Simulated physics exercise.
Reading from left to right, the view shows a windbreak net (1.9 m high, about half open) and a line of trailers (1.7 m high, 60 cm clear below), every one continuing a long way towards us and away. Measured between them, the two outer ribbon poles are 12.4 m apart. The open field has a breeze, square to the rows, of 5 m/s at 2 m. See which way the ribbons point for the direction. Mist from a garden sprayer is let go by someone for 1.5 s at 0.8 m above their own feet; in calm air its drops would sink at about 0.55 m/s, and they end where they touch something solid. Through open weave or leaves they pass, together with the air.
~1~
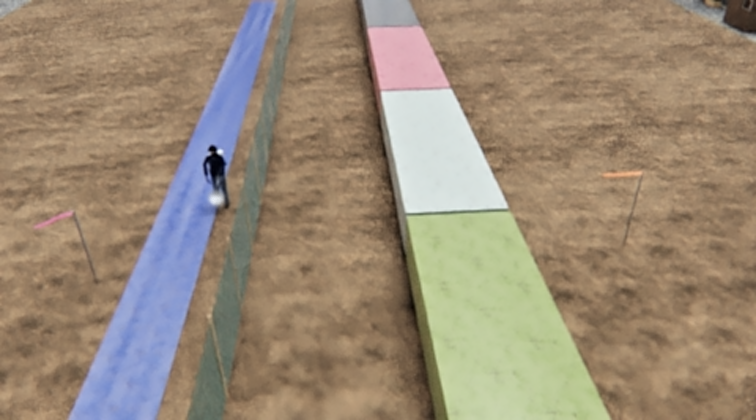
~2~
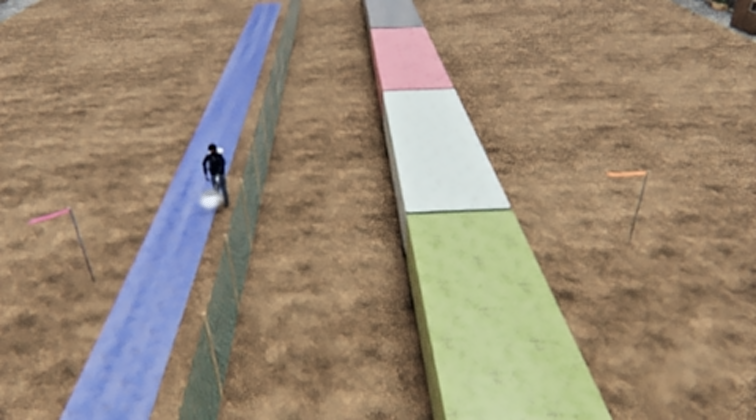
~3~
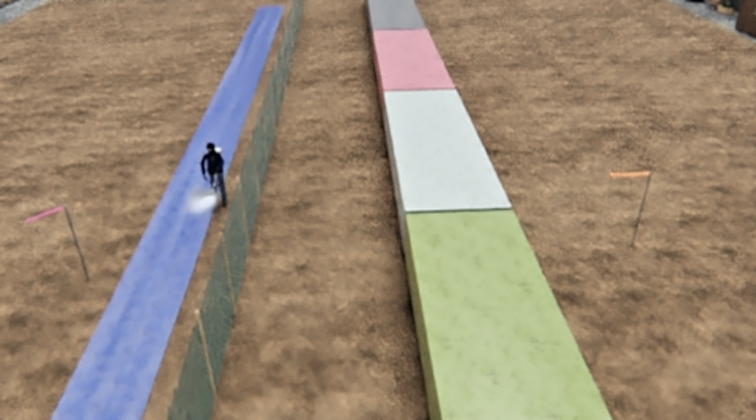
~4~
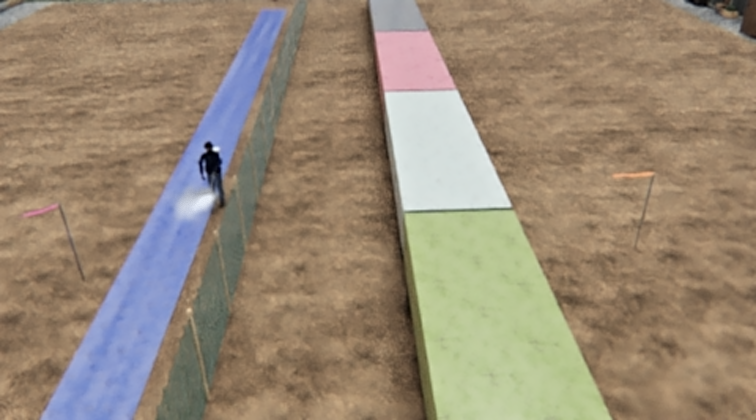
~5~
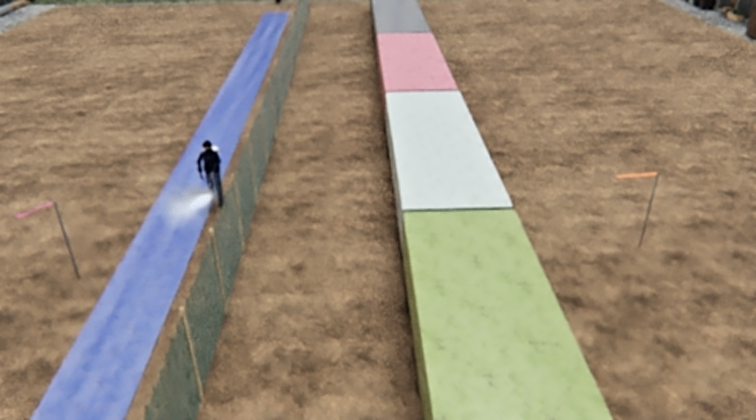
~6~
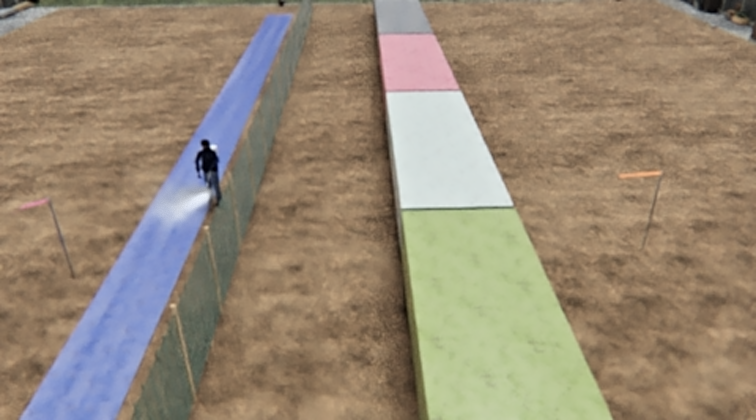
White mist spreads leftward from a dark figure standing beside the netting, over a long blue strip.
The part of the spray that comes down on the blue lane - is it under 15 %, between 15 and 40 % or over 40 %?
It is above 40 %.
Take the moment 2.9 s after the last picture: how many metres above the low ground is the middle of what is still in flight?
Middle height: Approx. 0.4 m.
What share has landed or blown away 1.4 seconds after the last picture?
Roughly 45 in a hundred.
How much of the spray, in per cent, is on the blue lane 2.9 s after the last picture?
The share is about 60 percent.
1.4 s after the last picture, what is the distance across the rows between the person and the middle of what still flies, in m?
Roughly 1.5 m.
Then, 1.4 s after the last picture, 47 % is no longer flying here, and 42 % lies on the blue lane; the middle of what still flies is 0.4 m above the low ground, near (147, 211).
Then, 2.9 s after the last picture, 84 % is no longer flying here, and 59 % lies on the blue lane; the middle of what still flies is 0.5 m above the low ground, near (92, 210).
Then, 6.9 s after the last picture, 98 % is no longer flying here, and 59 % lies on the blue lane.
Then, 18.9 s after the last picture, 100 % is no longer flying here, and 59 % lies on the blue lane.
Then, 43.9 s after the last picture, 100 % is no longer flying here, and 59 % lies on the blue lane.
